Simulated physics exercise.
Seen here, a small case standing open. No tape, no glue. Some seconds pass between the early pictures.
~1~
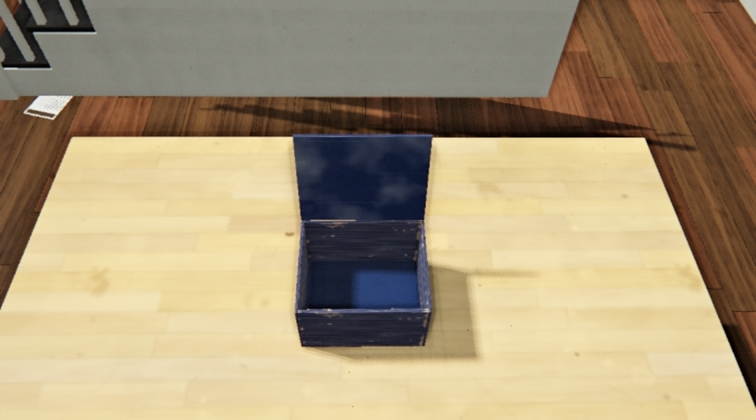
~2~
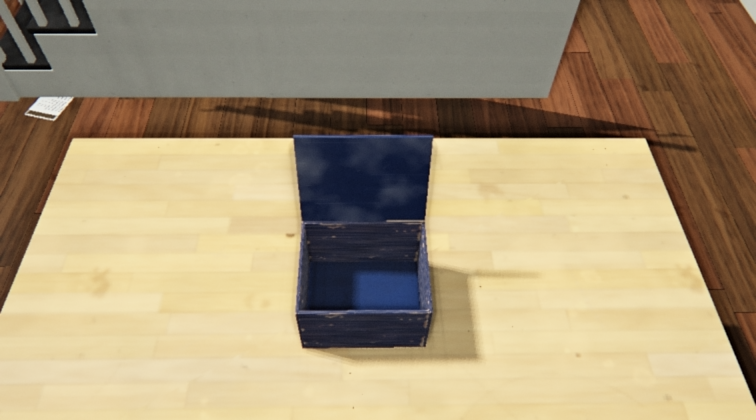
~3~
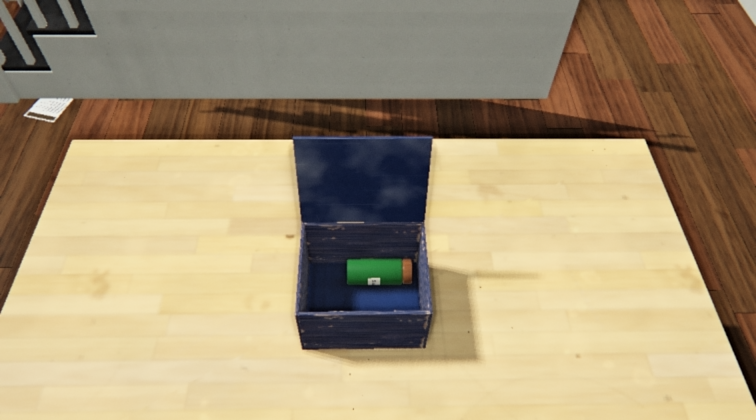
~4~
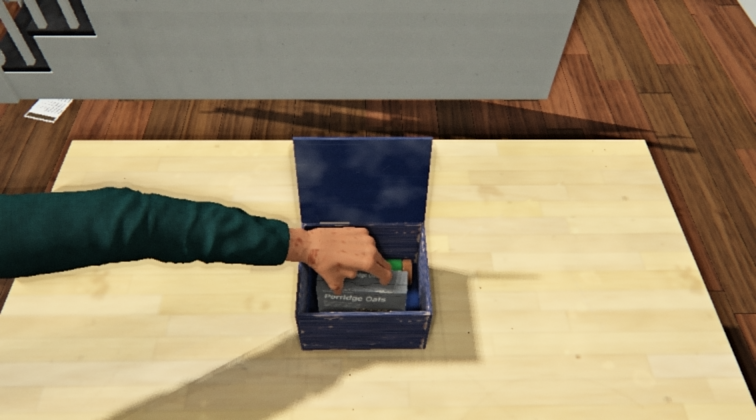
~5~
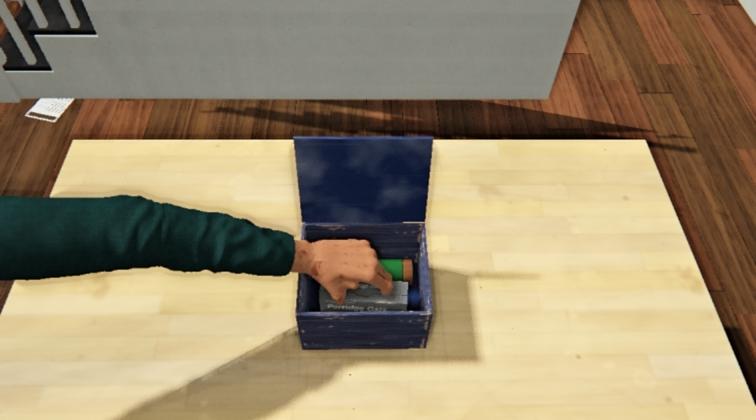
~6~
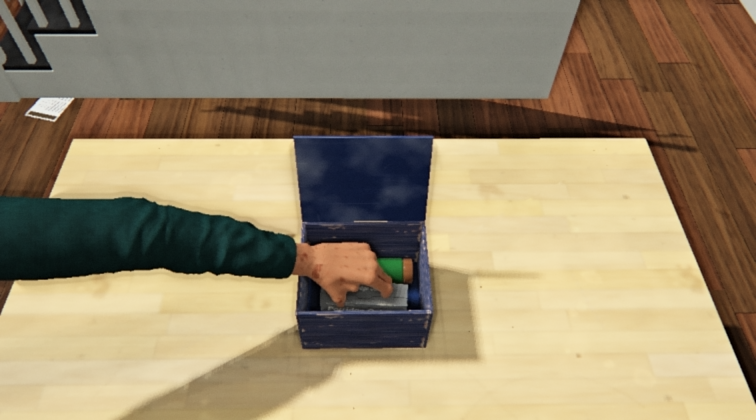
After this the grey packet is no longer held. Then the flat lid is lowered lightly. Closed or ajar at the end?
It sits on the rim.
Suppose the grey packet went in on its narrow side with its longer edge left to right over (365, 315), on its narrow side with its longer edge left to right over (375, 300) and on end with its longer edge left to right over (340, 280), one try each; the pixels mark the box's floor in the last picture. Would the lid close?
First try: It shuts flat; second try: It sits on the rim; third try: It stays ajar.
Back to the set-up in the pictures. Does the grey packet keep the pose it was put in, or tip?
It stays as placed.
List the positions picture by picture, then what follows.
In the first picture, the last thing is not in view yet.
In the second picture, the last thing is not in view yet.
In the third picture, the last thing is not in view yet; green shaker (379, 272).
The fourth picture shows still above its spot; grey packet (362, 294).
The fifth picture shows still above its spot; grey packet (364, 304).
The sixth picture shows put in, still held.
Then, 1.10 s past the last view, lid starting down.
Then, 1.60 s past the last view, lid 58° above the rim.
Then, 1.90 s past the last view, lid 37° above the rim.
Then, 2.30 s past the last view, lid 6° above the rim.
Finally, lid shut; both still in place. Final places as the last picture's camera would see them, grey packet near (364, 306).
